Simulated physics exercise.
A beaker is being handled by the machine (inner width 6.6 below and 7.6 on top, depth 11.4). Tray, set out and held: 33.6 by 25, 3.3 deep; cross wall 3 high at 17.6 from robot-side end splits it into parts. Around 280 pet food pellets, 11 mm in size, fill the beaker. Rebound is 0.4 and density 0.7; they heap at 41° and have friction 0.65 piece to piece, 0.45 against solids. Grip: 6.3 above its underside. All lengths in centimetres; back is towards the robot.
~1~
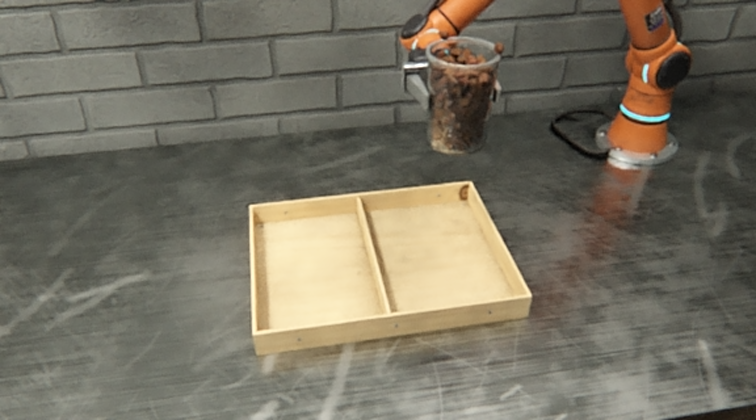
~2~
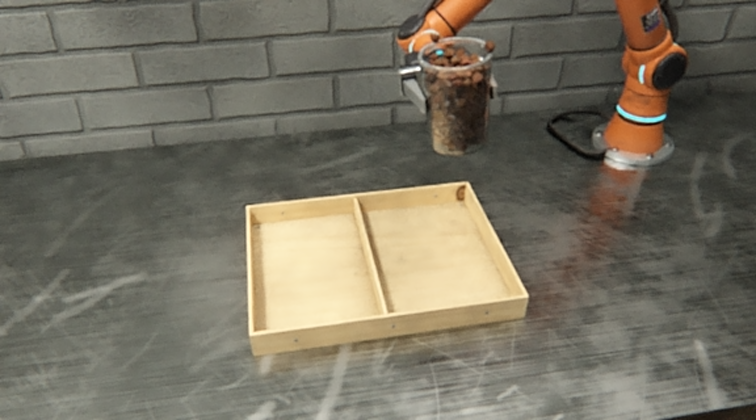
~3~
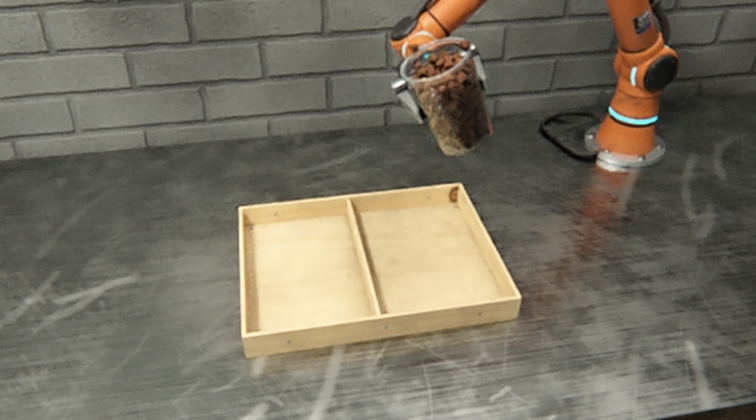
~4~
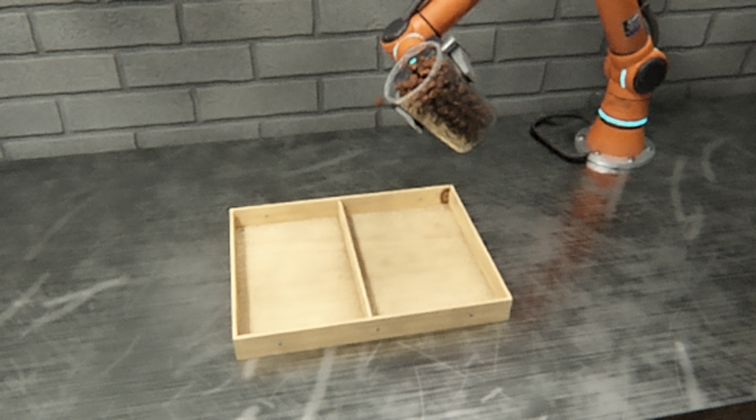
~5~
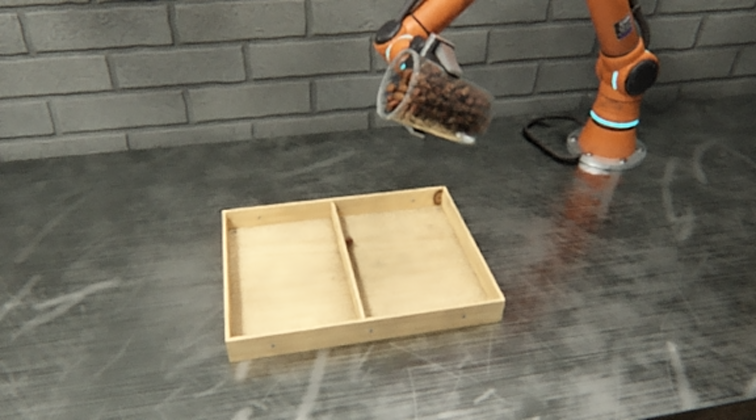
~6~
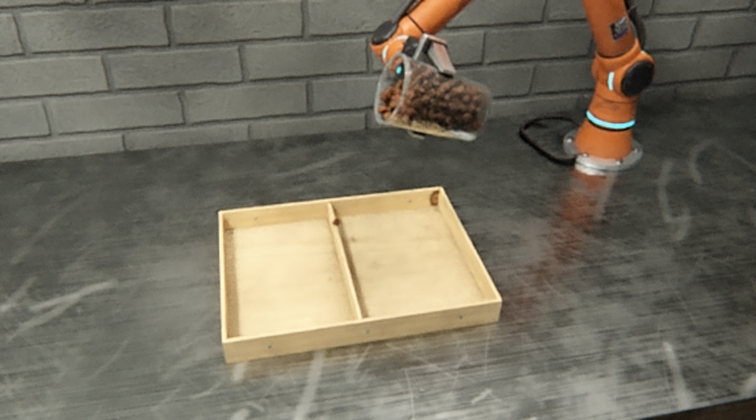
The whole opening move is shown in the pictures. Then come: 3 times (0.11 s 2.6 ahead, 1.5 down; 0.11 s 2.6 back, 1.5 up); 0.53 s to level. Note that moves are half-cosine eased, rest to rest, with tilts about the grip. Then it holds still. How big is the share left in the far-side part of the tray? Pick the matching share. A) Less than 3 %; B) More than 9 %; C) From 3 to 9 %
The answer is C.
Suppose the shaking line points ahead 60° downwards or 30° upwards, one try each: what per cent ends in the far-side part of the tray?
Near 0 and 20 percent respectively.
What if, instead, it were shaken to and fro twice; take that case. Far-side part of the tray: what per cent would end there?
In that case it would be near 5 percent.
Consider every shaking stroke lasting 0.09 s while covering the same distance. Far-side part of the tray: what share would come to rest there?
It would come to roughly 10 %.
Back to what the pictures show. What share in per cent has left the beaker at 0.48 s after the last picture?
I'd put it at some 5 per cent at that point.
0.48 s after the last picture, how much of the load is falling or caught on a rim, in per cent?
My guess is some 3 in a hundred.
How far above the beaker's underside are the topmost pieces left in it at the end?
The top sits some 11.0 cm up.
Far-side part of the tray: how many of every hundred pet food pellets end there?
Roughly 4 %.
Then, 0.48 s after the last picture, tilted 69° forward, highest piece 28 above the table; 266 in the beaker, 6 in the far-side part, 3 in the robot-side part, 8 in flight or on a rim.
Then, 0.95 s after the last picture, tilted 29° forward, highest piece 29 above the table; 256 in the beaker, 14 in the far-side part, 13 in the robot-side part.
Then, 1.39 s after the last picture, level, highest piece 30 above the table; 256 in the beaker, 14 in the far-side part, 13 in the robot-side part.
Then, 2.44 s after the last picture, level, highest piece 30 above the table; 256 in the beaker, 14 in the far-side part, 13 in the robot-side part.
Final count, 256 in the beaker, 14 in the far-side part, 13 in the robot-side part. That is 5 % in the far-side part of the tray.
